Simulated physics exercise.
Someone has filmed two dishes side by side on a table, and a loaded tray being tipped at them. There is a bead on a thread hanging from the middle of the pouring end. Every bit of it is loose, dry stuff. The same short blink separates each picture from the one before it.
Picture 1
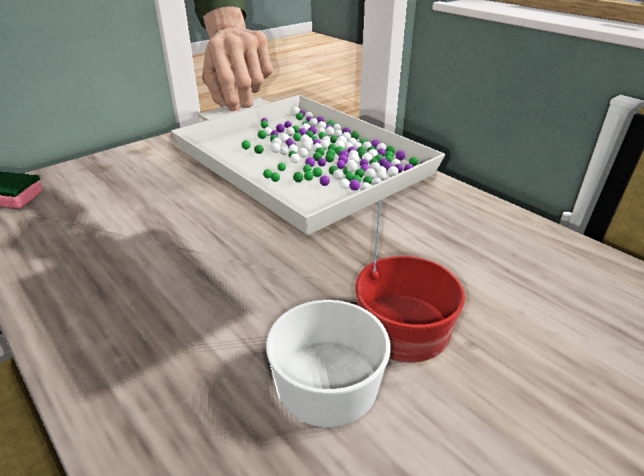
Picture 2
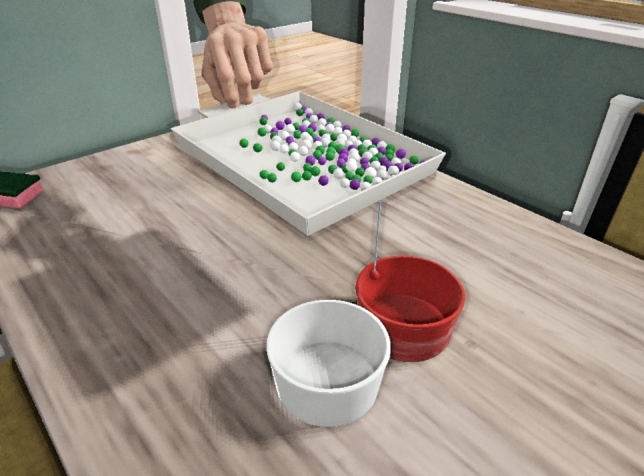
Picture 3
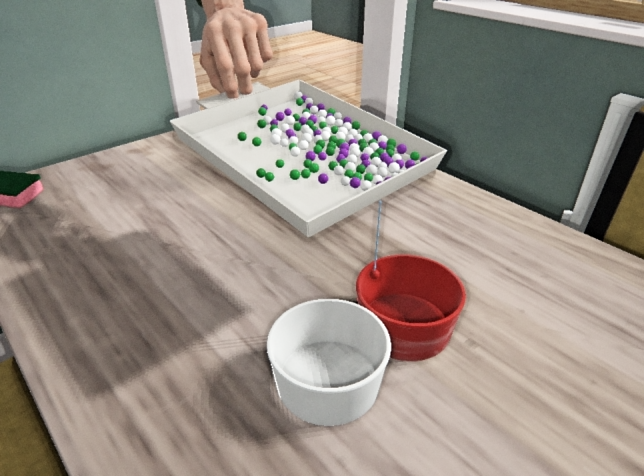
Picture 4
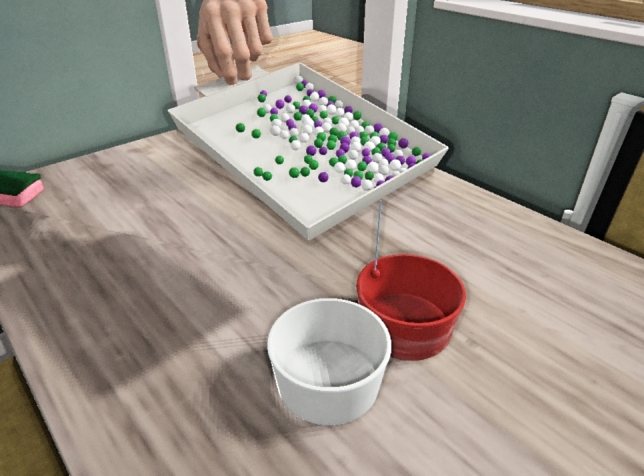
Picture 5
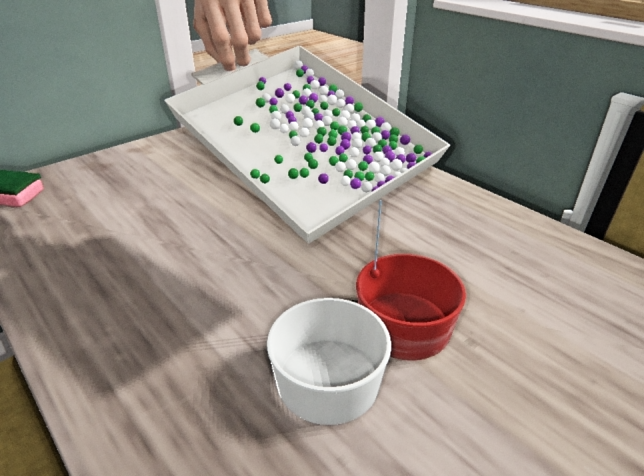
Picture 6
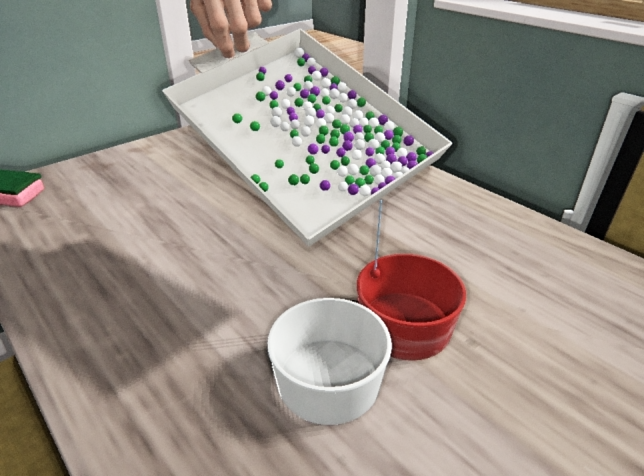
A hand holds the far end of a pale rectangular tray above a wood-grain table, seen from above at an angle in a room with green walls. Green, purple and white beads cover much of the tray, with a white dish and a red dish side by side below. The hand raises the far end, steepening the tray, and the beads shift slightly while the view stays still.
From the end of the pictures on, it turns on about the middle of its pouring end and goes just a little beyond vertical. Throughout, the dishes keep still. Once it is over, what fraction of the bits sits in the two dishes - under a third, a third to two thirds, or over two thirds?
The dishes hold over two thirds of the bits.
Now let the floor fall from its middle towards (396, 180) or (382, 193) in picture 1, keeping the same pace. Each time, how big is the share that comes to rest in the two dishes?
That comes to 50 per cent the first time and 60 per cent the second.
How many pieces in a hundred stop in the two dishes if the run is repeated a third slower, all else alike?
That works out at some 100 per cent.
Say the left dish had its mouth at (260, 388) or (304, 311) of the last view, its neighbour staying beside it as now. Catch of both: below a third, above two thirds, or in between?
Try one: Above two thirds. Try two: Above two thirds.
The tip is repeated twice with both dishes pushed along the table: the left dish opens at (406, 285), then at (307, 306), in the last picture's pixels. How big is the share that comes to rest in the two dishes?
0 % and 70 %.
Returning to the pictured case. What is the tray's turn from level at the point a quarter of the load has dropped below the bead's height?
Roughly 75 degrees from level.
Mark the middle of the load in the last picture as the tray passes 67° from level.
The middle of the pieces sits at roughly (324, 230).
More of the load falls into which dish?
The fuller one is the leftmost dish.
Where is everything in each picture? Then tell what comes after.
In the first frame, corners of the pouring end at (308, 212) and (437, 154), level; middle of the load at (340, 151), round plastic beads; left dish at (369, 395); right dish at (449, 333); bead on its thread at (374, 275).
In the second frame, corners of the pouring end at (308, 213) and (437, 153), level; middle of the load at (340, 149).
In the third frame, corners of the pouring end at (308, 216) and (439, 150), tipped barely, lowest at the left corner; middle of the load at (341, 143), a stray few on the move.
In the fourth frame, corners of the pouring end at (309, 221) and (440, 147), tipped a little, lowest at the left corner; middle of the load at (342, 136), a small part on the move.
In the fifth frame, corners of the pouring end at (309, 226) and (442, 144), tipped clearly, lowest at the left corner; middle of the load at (343, 131), a small part on the move.
In the sixth frame, corners of the pouring end at (310, 231) and (444, 142), tipped clearly, lowest at the left corner; middle of the load at (345, 129), nearly all on the move; left dish at (370, 393); right dish at (450, 331).
Soon after the last picture, tray tipped steeply; most on the tray; about a quarter in the left dish; a stray few outside both; a small part in the air.
A little later, tray tipped past a quarter turn; a stray few on the tray; nearly all in the left dish; a small part outside both; a stray few in the air.
Later still, tray tipped past a quarter turn; nearly all in the left dish; a small part outside both.
At rest, tray tipped past a quarter turn; nearly all in the left dish; none in the right dish; a small part outside both.
